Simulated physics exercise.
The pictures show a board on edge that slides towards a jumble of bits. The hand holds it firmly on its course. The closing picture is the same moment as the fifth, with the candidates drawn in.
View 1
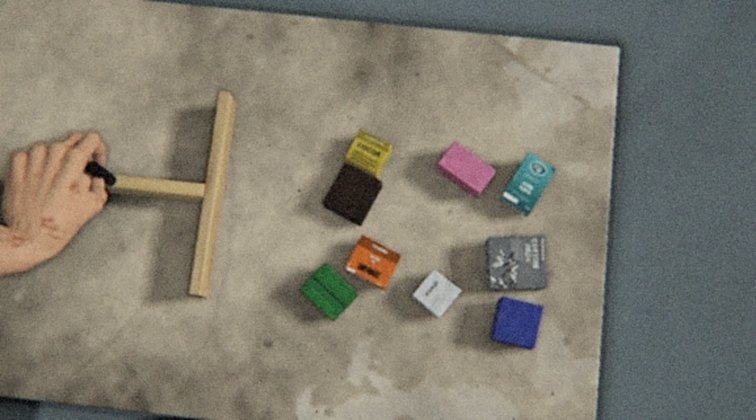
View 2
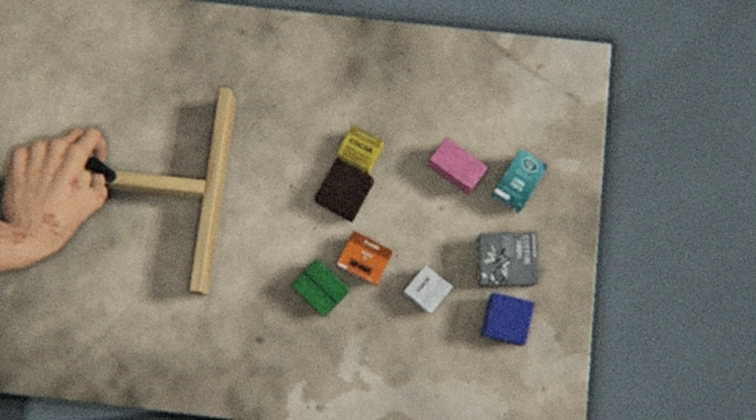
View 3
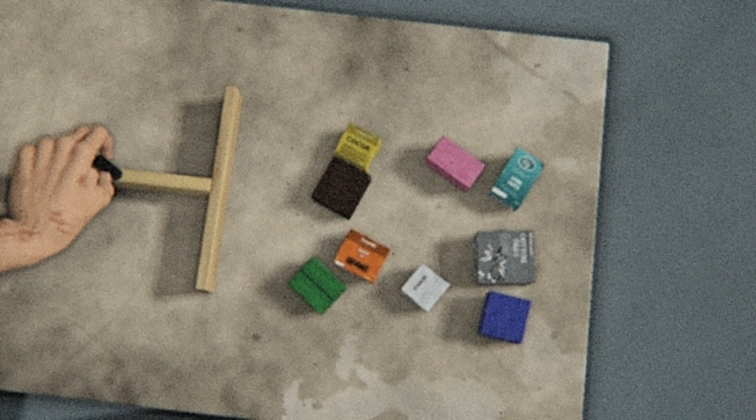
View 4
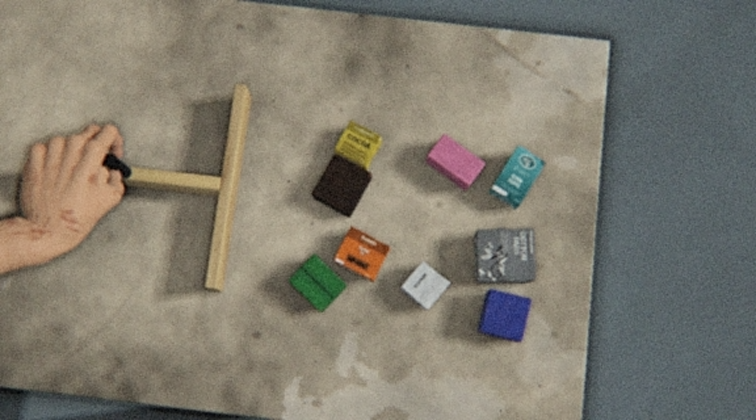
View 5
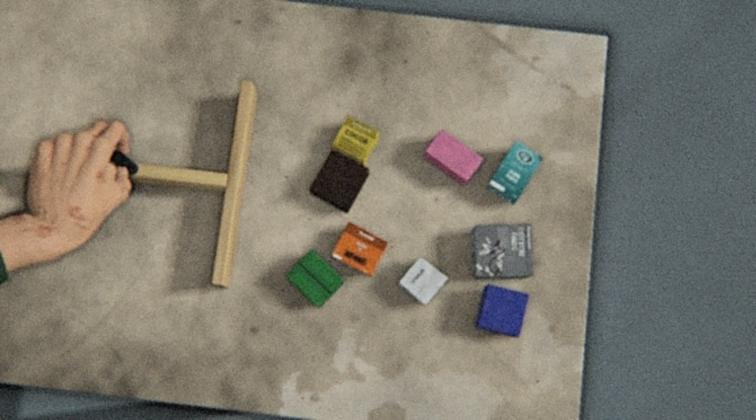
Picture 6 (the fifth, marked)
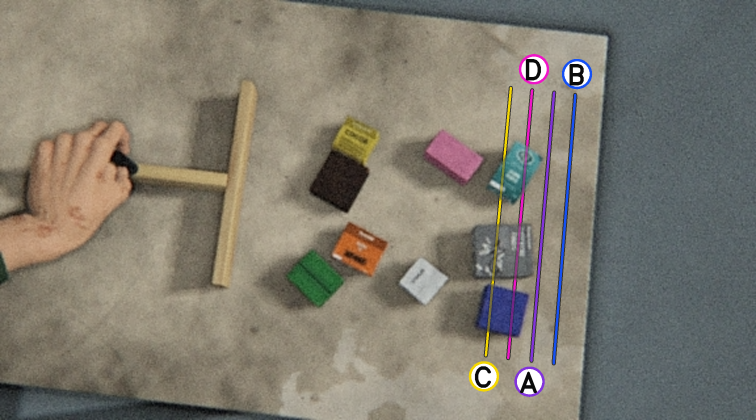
A hand at the left grips the black end of a wooden T-shaped tool on a stained, pale tabletop, seen from above against a grey floor. To the right sit yellow and dark brown blocks, orange and green ones below, a small white one, then pink, turquoise, grey and blue. The hand slides the board slightly rightward while the blocks stay put and the view shifts a little.
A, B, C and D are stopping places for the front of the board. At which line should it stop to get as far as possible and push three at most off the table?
No farther than D.
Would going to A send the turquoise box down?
By then, yes.
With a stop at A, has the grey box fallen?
Yes.
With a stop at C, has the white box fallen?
No.
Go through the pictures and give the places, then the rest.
In the first frame, blue block (516, 323); grey box (516, 264); pink block (465, 170).
In the second frame, board (210, 187); orange packet (365, 259).
In the third frame, board (216, 186); yellow packet (358, 148).
In the fourth frame, board (226, 184); turquoise box (517, 178).
In the fifth frame, board (232, 181); blue block (502, 311); grey box (502, 252); pink block (452, 158).
On the marked copy, A at (543, 223); B at (565, 226); C at (499, 218); D at (520, 221).
Following D. Soon after the start, board (336, 192); green box (358, 288); yellow packet (369, 140).
Later, board (440, 204); turquoise box (555, 184); blue block (531, 322).
In the end, board (521, 213); turquoise box over the edge; grey box (594, 241); one fallen.
As for the rest, A drops five; B drops five; C is within the limit but short.
